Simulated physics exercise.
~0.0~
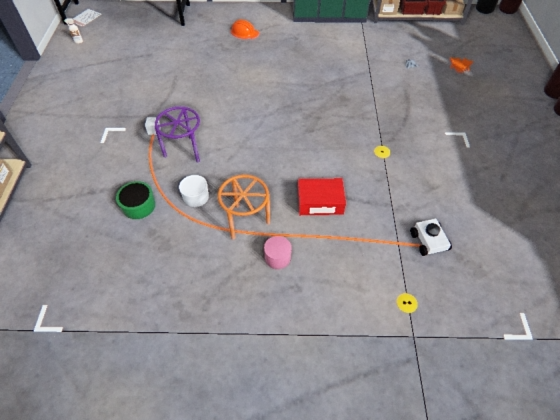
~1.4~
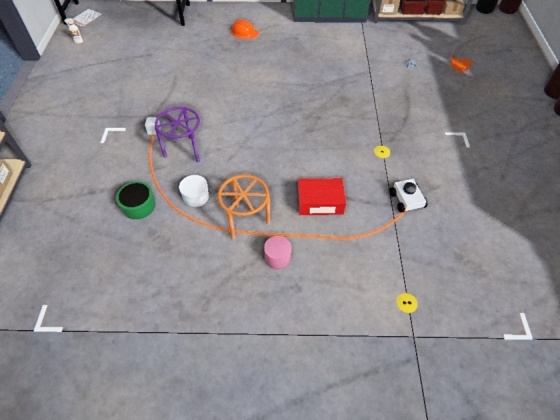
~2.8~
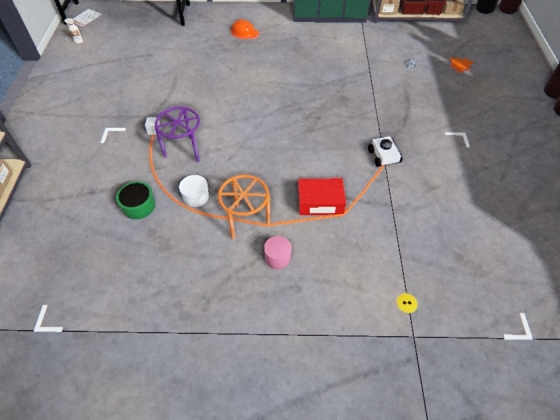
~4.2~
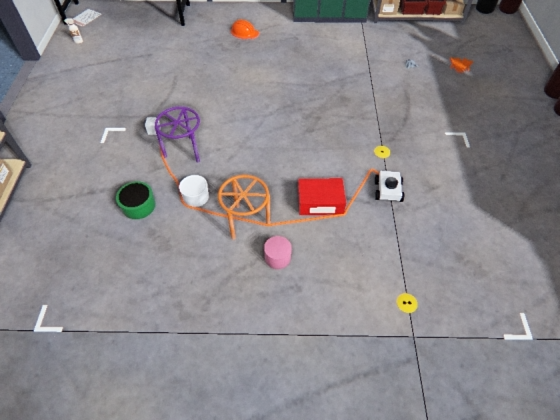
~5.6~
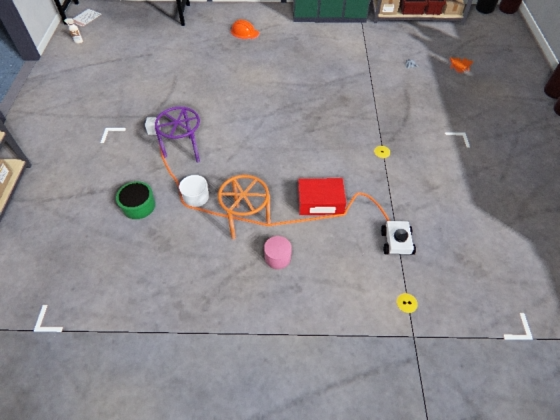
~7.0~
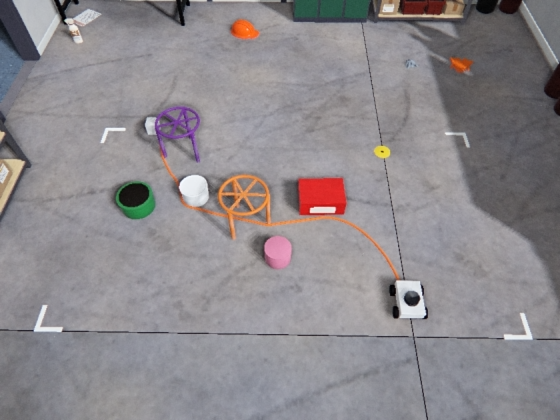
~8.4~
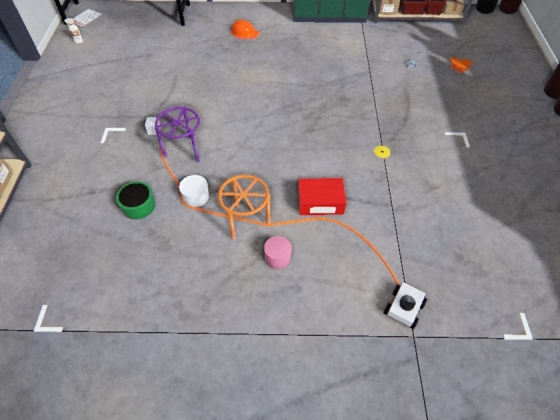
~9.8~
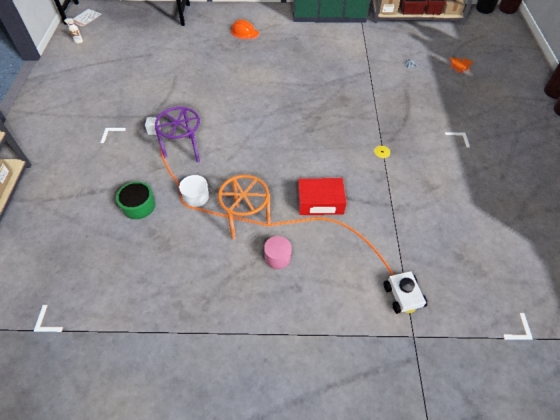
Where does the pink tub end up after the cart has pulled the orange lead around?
The pink tub ends up where it started, just below and to the right of the orange stool. It stays put while the cart and lead move.
